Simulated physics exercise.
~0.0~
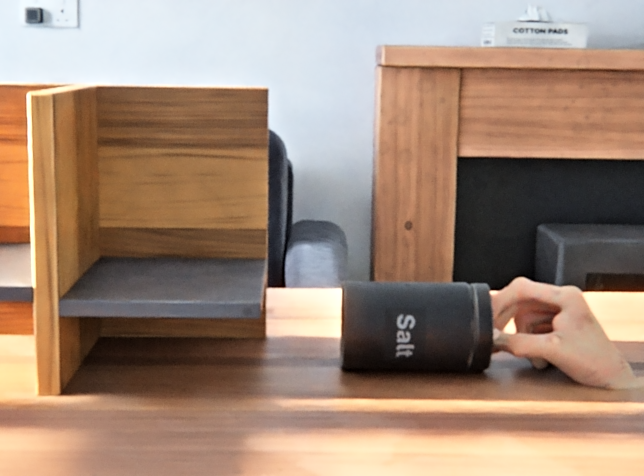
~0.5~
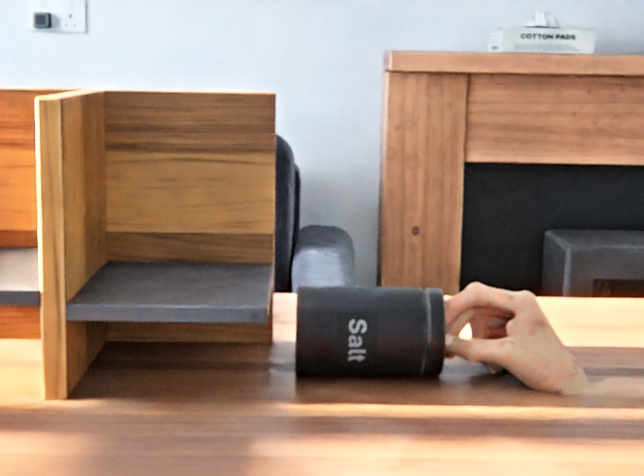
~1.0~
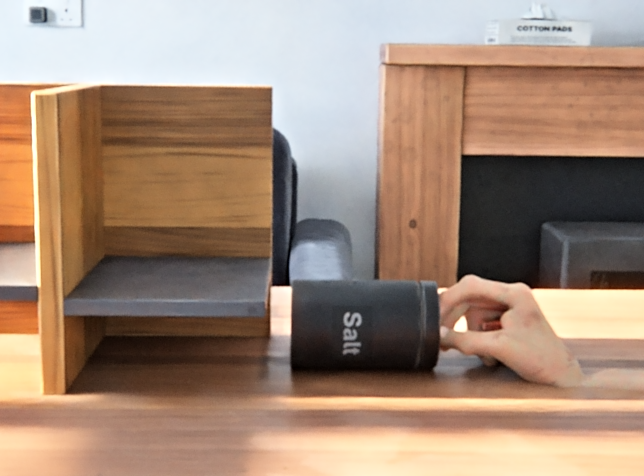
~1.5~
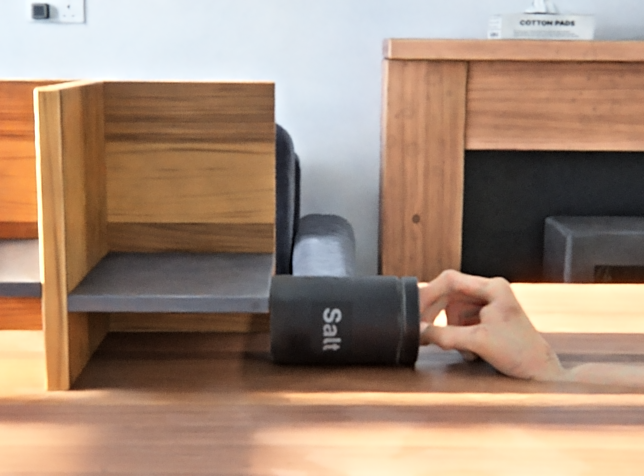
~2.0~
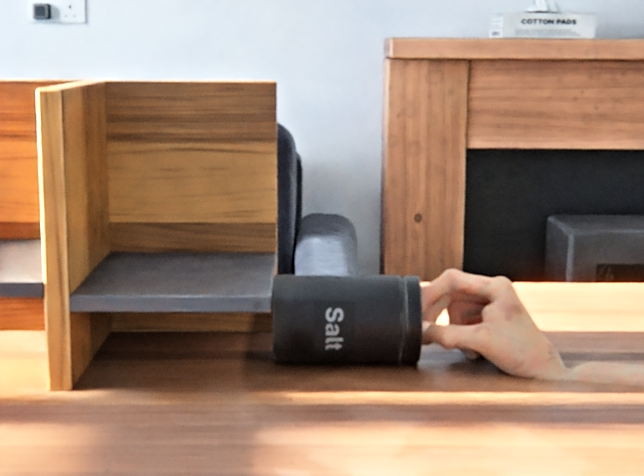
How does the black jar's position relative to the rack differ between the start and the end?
At the start, the black jar lies to the right with a clear gap between it and the rack. By the end, it is farther left, with its end up against the edge of the shelf.
